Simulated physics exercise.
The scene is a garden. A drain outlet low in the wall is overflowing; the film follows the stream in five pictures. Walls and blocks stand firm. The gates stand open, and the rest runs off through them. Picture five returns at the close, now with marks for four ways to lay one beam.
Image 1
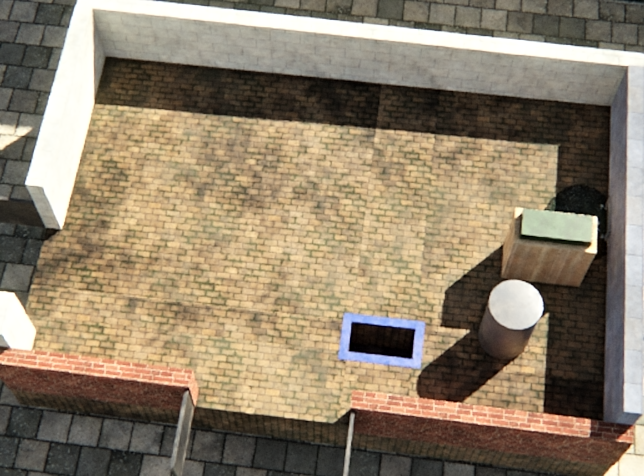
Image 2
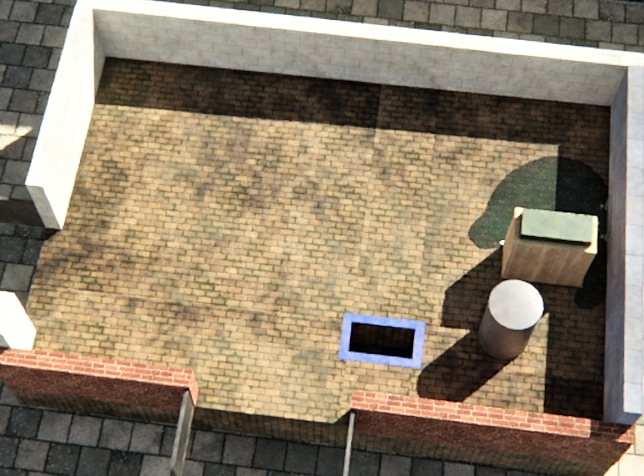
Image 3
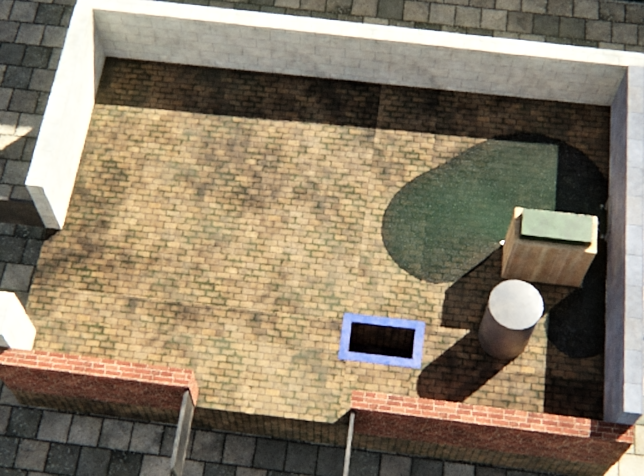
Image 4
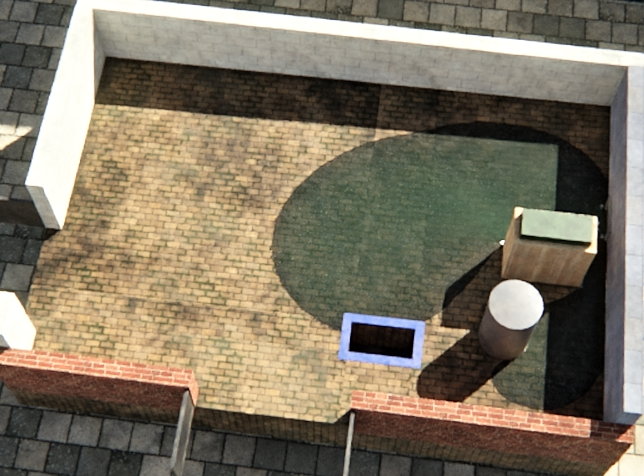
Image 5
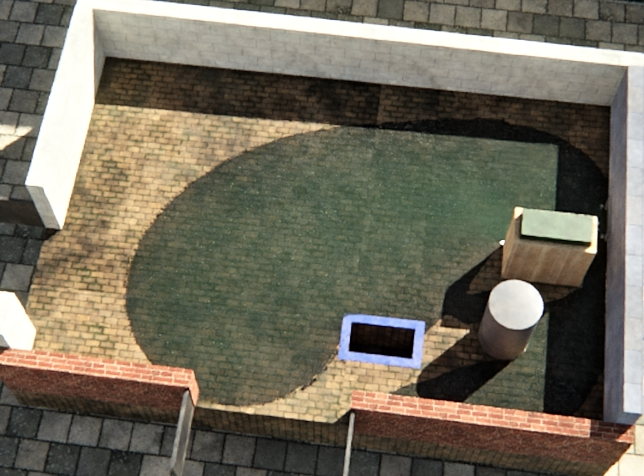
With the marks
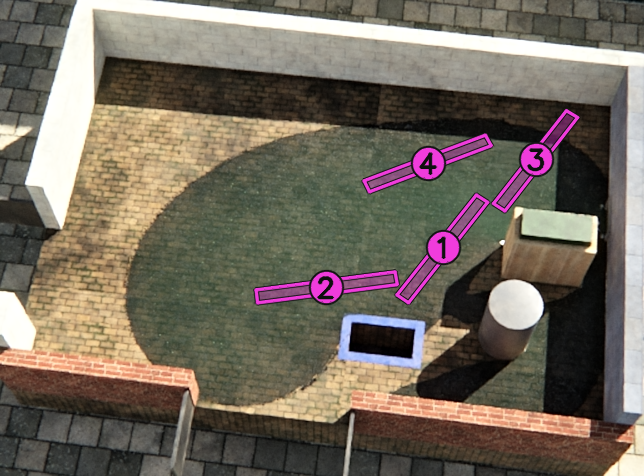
In a walled, brick-paved garden with open gates, a small dark patch of water shows by the right wall, behind a green-topped box. Dark green water spreads leftward across the paving, passing around the box and grey cylinder, then meets the blue-rimmed drain pit and extends well beyond it, covering much of the ground.
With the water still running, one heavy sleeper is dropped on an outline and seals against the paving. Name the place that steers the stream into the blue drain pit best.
It is 1.
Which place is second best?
That would be 3.
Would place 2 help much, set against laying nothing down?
No.
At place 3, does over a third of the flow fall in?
No, it does not.
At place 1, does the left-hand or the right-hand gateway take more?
More leaves on the left.
On the marked copy, 1 from (402, 298) to (481, 198); 2 from (256, 296) to (396, 278); 3 from (499, 207) to (571, 114); 4 from (366, 186) to (488, 140).
With 1, about 31 % of the stream runs into the blue drain pit, about 69 % out by the gates.
With 2, about 11 % of the stream runs into the blue drain pit, about 89 % out by the gates.
With 3, about 20 % of the stream runs into the blue drain pit, about 79 % out by the gates.
With 4, about 11 % of the stream runs into the blue drain pit, about 89 % out by the gates.
